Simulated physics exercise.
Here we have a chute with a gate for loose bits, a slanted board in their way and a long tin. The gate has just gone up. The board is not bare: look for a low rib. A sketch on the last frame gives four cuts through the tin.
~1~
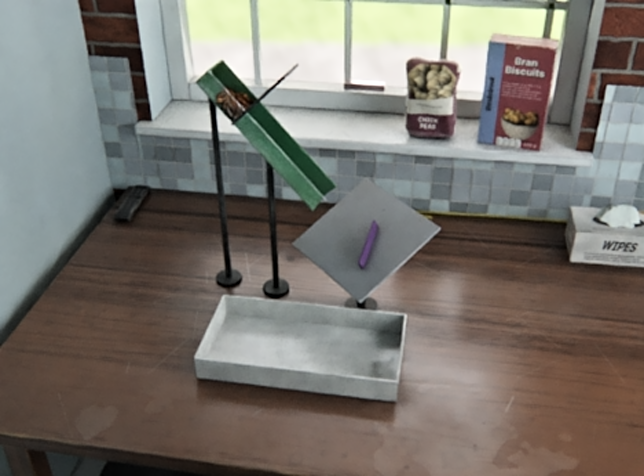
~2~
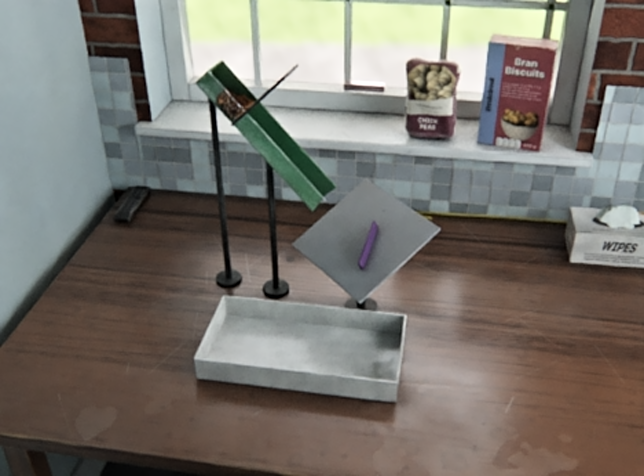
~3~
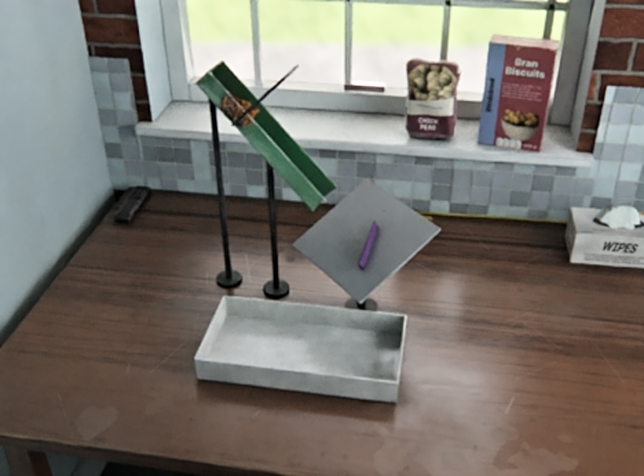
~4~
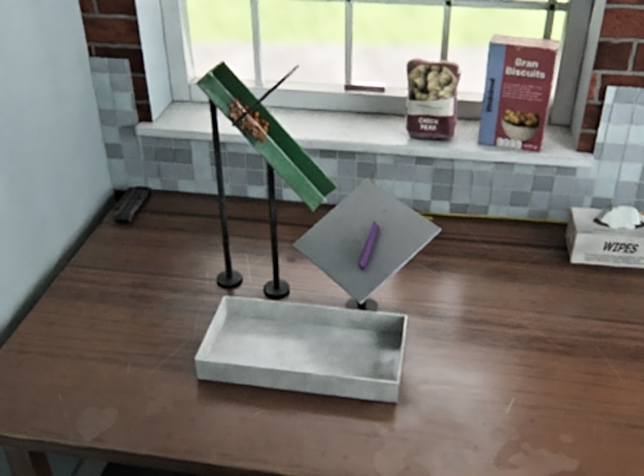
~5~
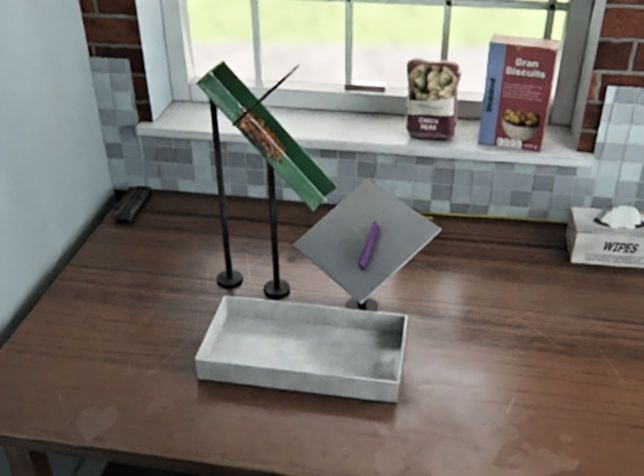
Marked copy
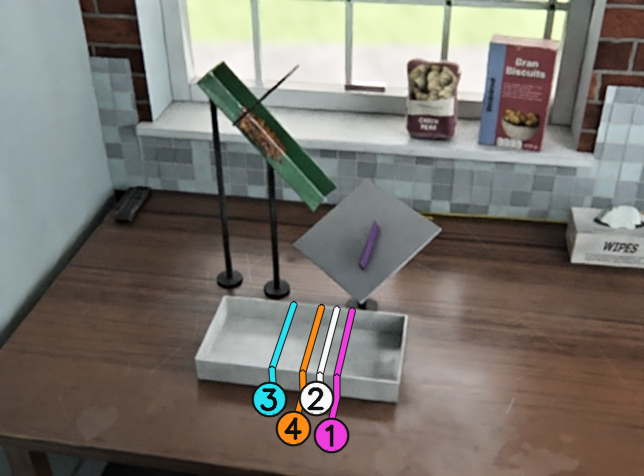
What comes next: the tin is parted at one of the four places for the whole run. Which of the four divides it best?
4.
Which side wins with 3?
The right side.
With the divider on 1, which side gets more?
More lands on the left.
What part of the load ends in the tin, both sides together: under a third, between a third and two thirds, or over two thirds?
About that: Over two thirds.
On the marked copy, line 1 crosses the front rim at (336, 375); line 2 crosses the front rim at (320, 373); line 3 crosses the front rim at (272, 368); line 4 crosses the front rim at (302, 371).
For line 1, of what is caught, nearly all on the left of the divider, a small part on the right.
For line 2, of what is caught, most on the left of the divider, about a quarter on the right.
For line 3, of what is caught, a small part on the left of the divider, most on the right.
For line 4, of what is caught, about a third on the left of the divider, about two thirds on the right.
